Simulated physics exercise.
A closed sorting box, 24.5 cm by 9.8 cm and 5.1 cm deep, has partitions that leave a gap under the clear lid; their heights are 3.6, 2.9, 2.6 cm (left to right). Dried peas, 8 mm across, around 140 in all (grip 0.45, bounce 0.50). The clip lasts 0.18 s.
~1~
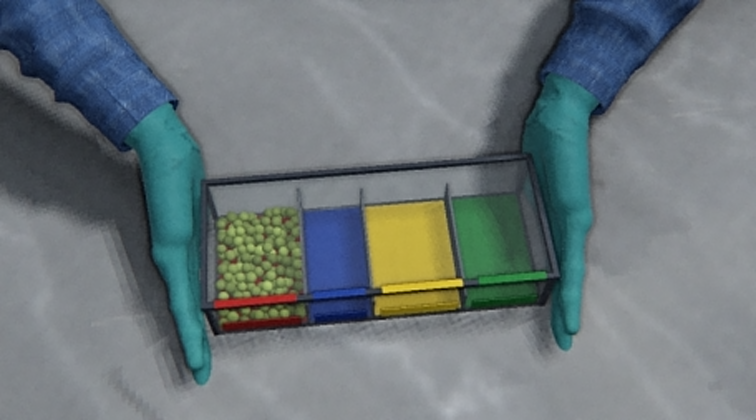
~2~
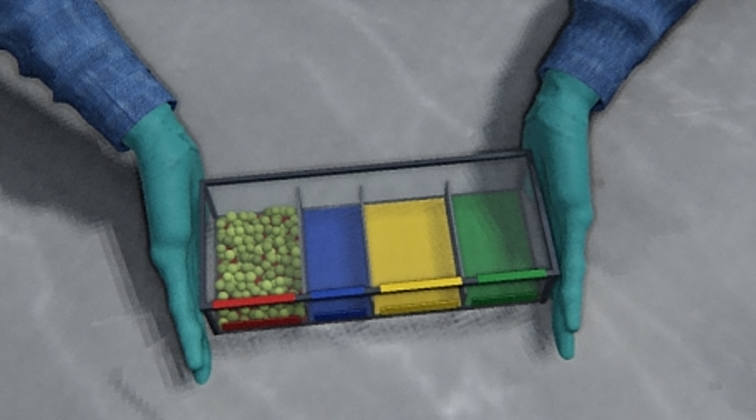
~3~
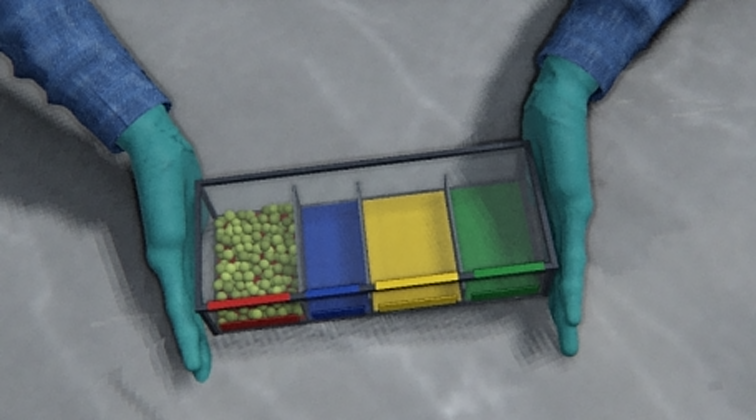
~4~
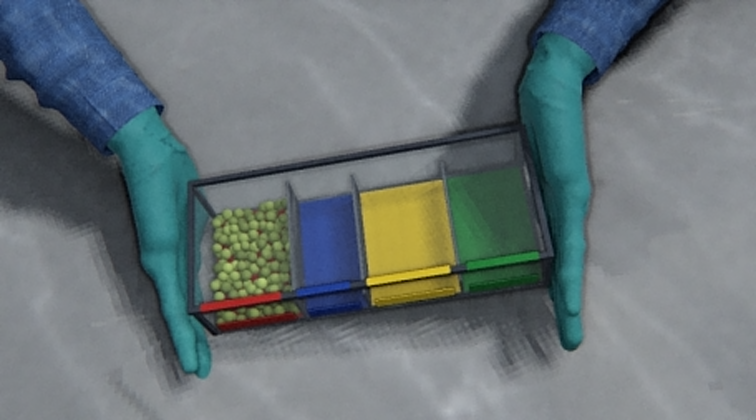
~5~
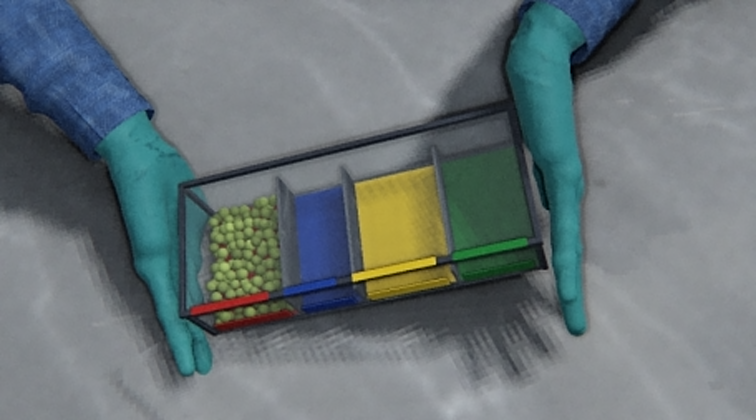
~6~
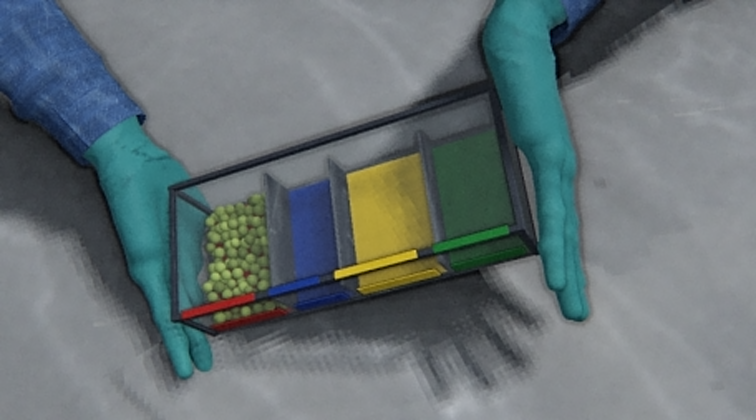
Over a grey surface, two gloved hands tilt a clear divided box, raising its right end.
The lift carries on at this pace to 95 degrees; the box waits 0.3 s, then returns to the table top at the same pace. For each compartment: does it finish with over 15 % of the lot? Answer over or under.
Red over, blue under, green under, yellow under.
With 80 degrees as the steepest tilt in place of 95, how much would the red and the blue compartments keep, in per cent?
Red 100; blue 0.
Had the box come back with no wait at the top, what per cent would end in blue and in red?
In that case blue 0; red 100.
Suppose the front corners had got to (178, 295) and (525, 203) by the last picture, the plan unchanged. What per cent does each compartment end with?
Red 100, blue 0, green 0, yellow 0.
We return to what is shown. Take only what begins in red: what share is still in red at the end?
Some 100 per cent.
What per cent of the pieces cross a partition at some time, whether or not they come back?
Some 0 per cent.
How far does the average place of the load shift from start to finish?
Some 1.0 cm.
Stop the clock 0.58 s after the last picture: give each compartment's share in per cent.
Red 100, blue 0, green 0, yellow 0.
Then, 0.58 s after the last picture, tilt 95 degrees; red 100 %.
Then, 0.97 s after the last picture, tilt 54 degrees; red 100 %.
Then, 1.45 s after the last picture, tilt 0 degrees; red 100 %.
In the end, red 100 %, blue 0 %, green 0 %, yellow 0 %.
